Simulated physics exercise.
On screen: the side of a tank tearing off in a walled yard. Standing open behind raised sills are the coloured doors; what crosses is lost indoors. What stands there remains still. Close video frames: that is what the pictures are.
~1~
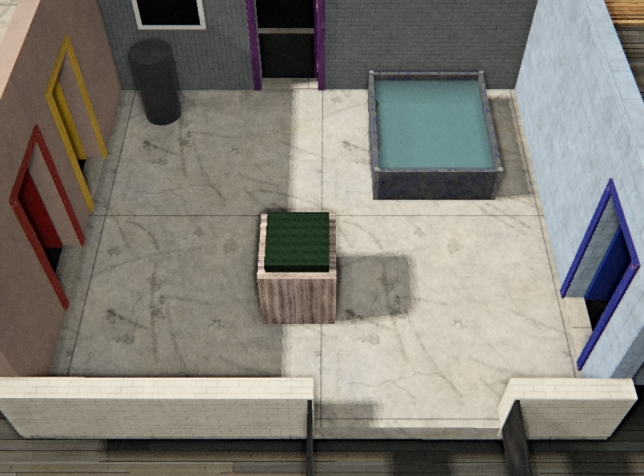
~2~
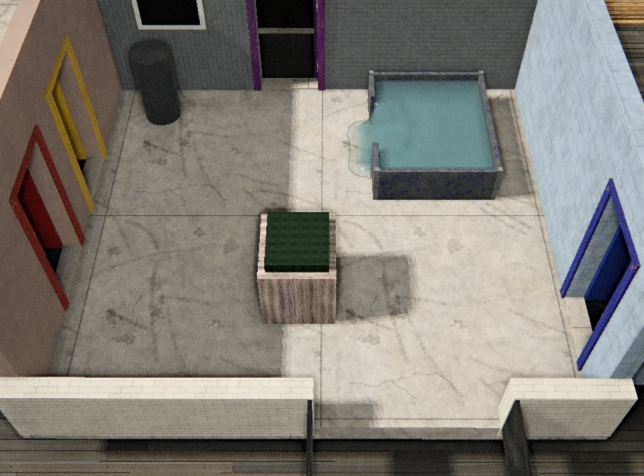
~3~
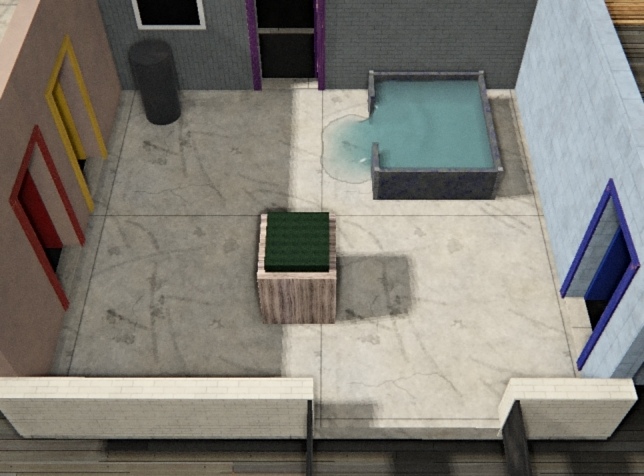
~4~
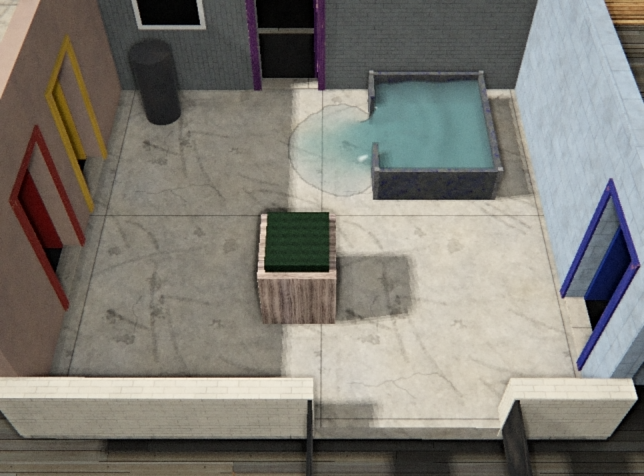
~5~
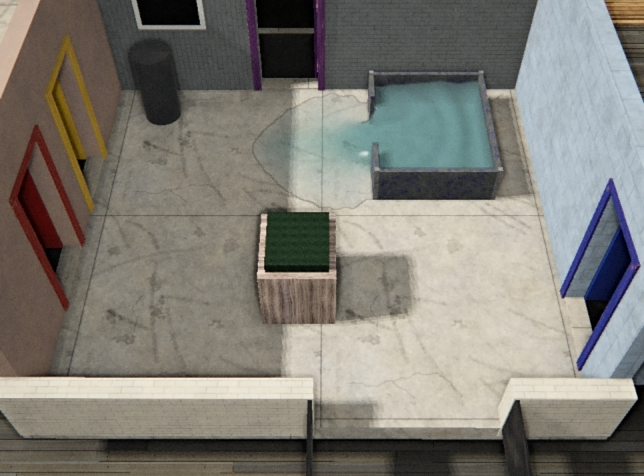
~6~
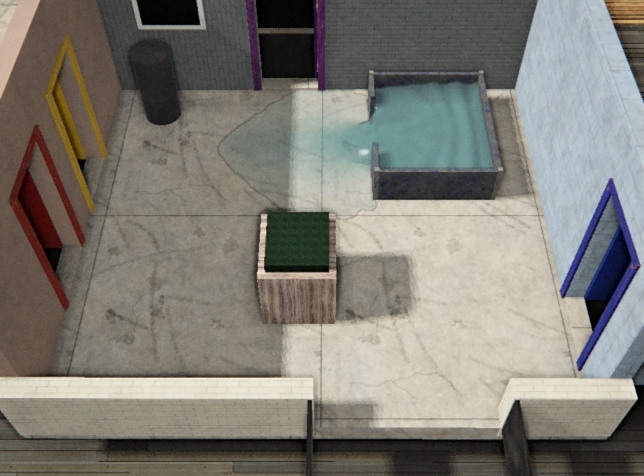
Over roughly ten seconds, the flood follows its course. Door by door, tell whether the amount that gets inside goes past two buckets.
In the end the blue door holds up fine I think. The purple door gets overrun I think. The yellow door gets overrun I think. The red door gets overrun I think.
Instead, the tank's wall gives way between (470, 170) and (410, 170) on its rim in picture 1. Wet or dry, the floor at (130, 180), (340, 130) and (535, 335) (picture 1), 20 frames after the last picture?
In turn: Untouched, then untouched, then inundated.
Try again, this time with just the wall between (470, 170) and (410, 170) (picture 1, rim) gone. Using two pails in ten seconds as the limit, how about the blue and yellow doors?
Looking at both, the blue one exceeds the mark while the yellow one falls short.
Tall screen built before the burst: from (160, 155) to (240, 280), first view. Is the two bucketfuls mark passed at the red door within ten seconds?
Red: Falls short.
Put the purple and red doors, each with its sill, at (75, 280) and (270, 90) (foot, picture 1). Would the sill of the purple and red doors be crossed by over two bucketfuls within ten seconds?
Looking at it, purple door tops the limit, and red door tops the limit.
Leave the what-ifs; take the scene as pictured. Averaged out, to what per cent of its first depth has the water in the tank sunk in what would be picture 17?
Roughly 54 %.
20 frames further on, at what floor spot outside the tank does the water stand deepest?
I'd put it around (122, 93).
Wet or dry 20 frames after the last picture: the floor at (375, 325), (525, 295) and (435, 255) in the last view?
In turn, the points end up high and dry, high and dry and high and dry.
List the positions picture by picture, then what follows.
The first picture shows the open tank at (431, 123) is whole and still.
In the second picture, the front is at (362, 173), out from the gap at (375, 140).
In the third picture, the front is at (333, 170), out from the gap at (375, 141).
In the fourth picture, the front is at (297, 135), out from the gap at (375, 141).
In the fifth picture, the front is at (261, 141), out from the gap at (375, 140).
In the sixth picture, water pours out at (375, 140) and has run to (224, 150).
A moment on, water covers 30 % of the floor; the blue door not reached, the purple door wet at the sill, nothing in, the yellow door not reached, the red door not reached.
Next, water covers 40 % of the floor; the blue door not reached, the purple door under two buckets in, the yellow door under two buckets in, the red door not reached.
Then, water covers 45 % of the floor; the blue door not reached, the purple door over two buckets in, the yellow door over two buckets in, the red door under two buckets in.
Later, water covers 55 % of the floor; the blue door not reached, the purple door over two buckets in, the yellow door far over two buckets in, the red door over two buckets in.
In the end, water covers 80 % of the floor; the blue door wet at the sill, nothing in, the purple door over two buckets in, the yellow door far over two buckets in, the red door over two buckets in.
